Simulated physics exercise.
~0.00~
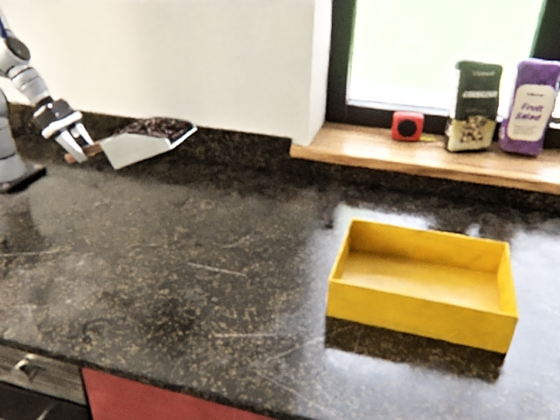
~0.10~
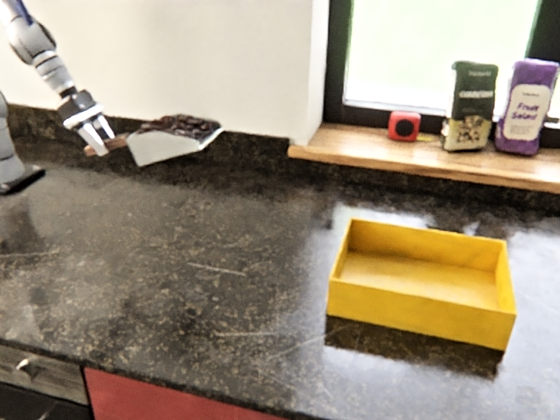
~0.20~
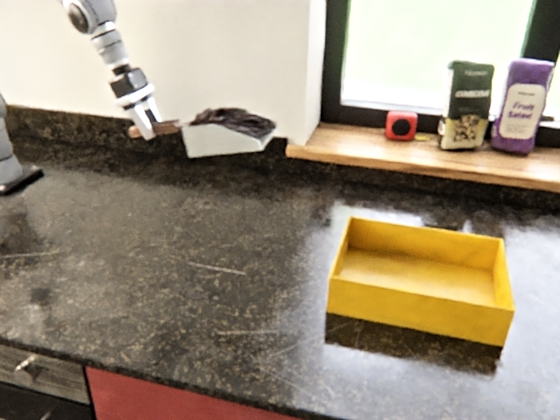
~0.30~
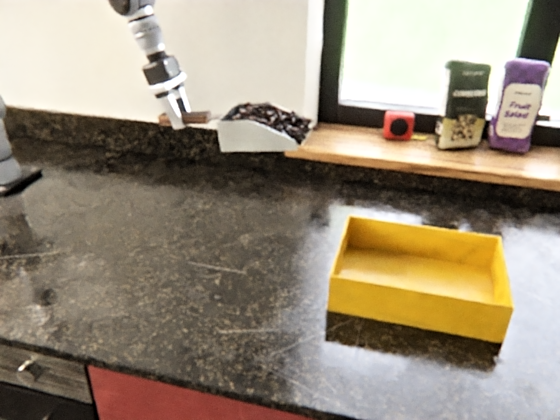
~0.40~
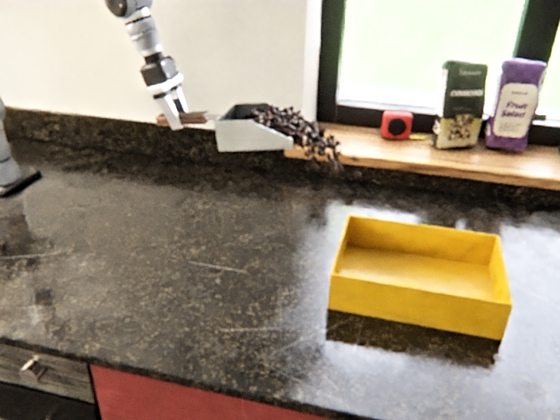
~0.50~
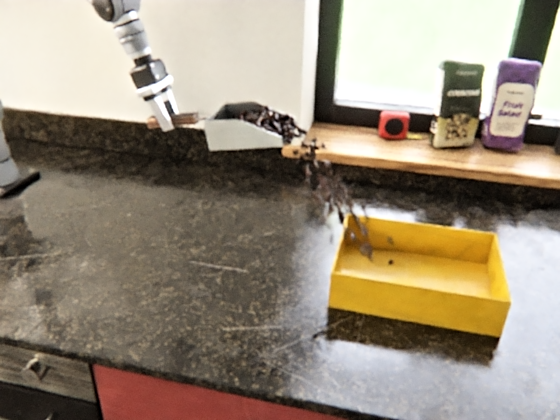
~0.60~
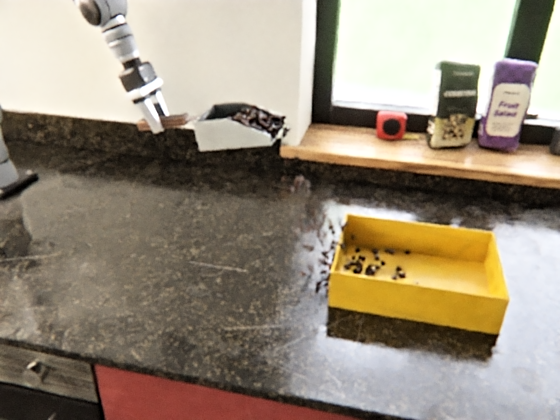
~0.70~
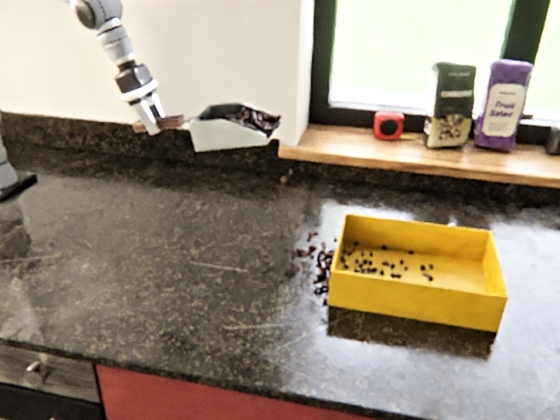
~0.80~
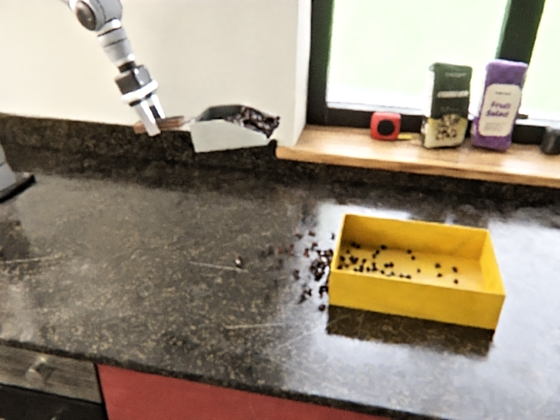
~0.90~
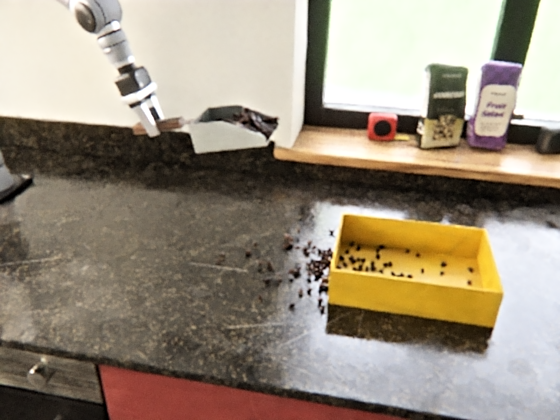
Robot arm swinging a scoop of dark beans rightward, spilling some into a yellow box and onto the counter, then holding still.
